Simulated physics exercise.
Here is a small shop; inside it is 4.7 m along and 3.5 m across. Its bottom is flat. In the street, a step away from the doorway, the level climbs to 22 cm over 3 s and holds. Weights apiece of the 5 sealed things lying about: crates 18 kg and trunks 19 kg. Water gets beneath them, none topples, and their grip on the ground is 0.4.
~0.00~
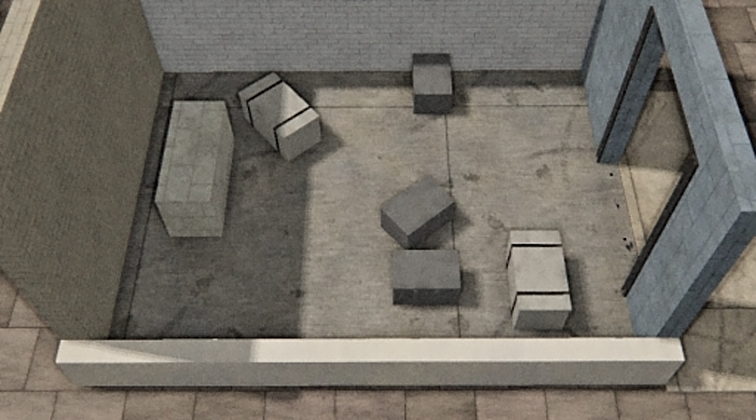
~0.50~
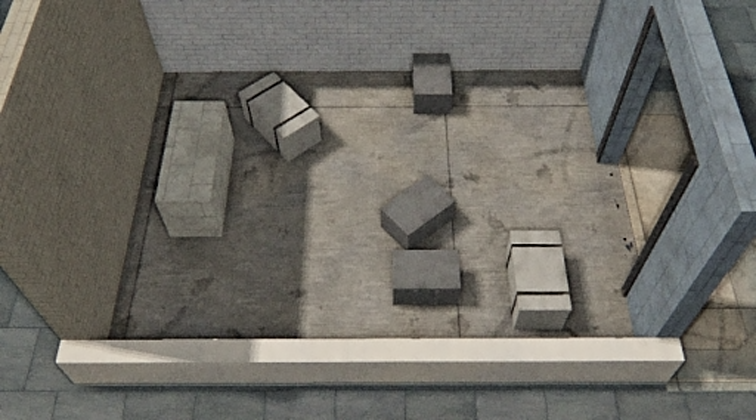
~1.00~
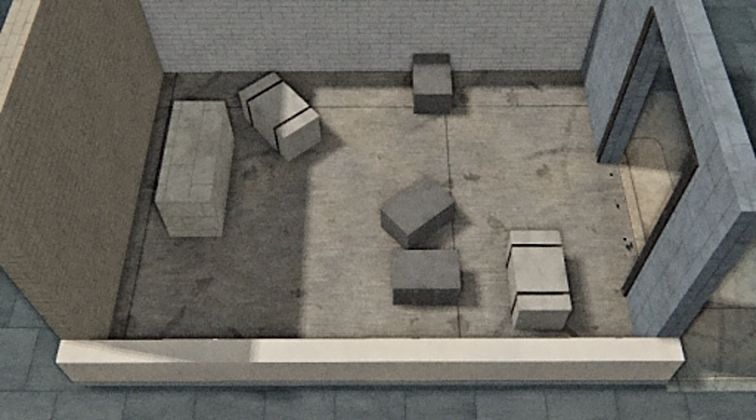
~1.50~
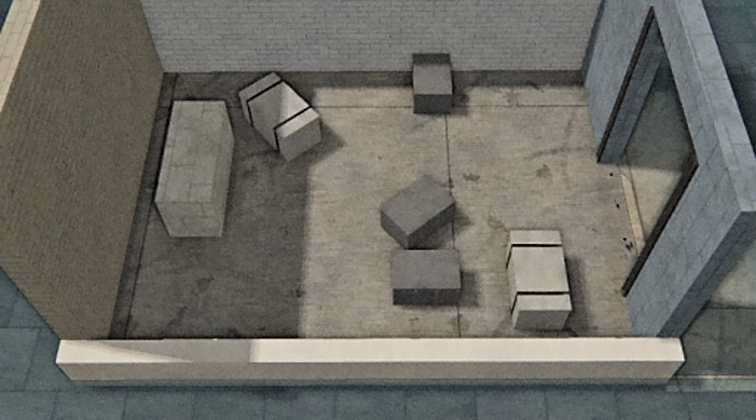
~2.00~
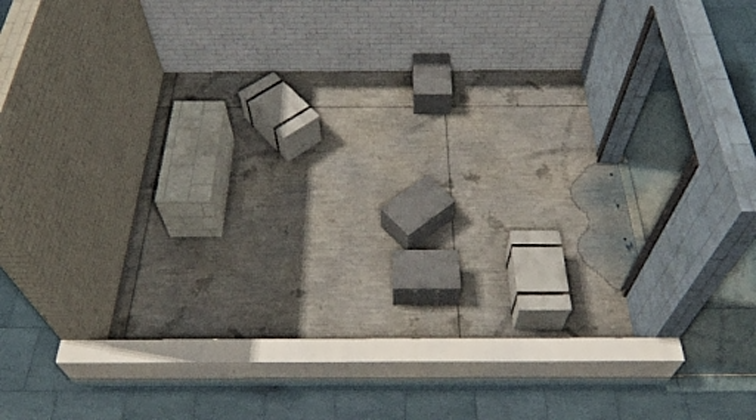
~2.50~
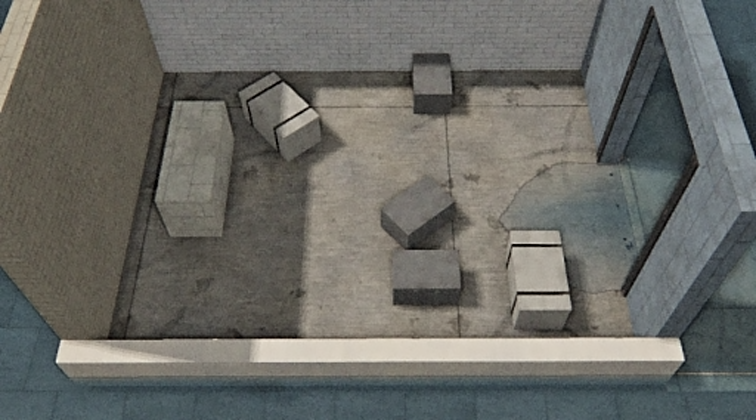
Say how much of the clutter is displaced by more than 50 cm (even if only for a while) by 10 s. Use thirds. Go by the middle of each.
That comes to two thirds or more.
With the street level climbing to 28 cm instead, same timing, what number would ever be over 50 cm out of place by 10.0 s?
Then 5.
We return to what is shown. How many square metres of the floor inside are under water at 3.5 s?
Roughly 3.5 m2.
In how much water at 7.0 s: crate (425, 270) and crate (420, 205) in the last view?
Roughly 6 and 12 cm.
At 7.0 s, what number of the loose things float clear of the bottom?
3 of them.
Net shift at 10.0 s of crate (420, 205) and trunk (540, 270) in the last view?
In that order: 200 cm, 250 cm.
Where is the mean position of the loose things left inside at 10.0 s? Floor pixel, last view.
Near (290, 159).
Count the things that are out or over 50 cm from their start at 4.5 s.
I count 2.
After 3.5 s 0 of 5 are over 50 cm from their spots; 0 afloat.
After 4.5 s 2 of 5 are over 50 cm from their spots; 0 afloat.
After 7.0 s 4 of 5 are over 50 cm from their spots; 3 afloat.
After 10.0 s 4 of 5 are over 50 cm from their spots, and 4 have been at some point; 4 afloat.
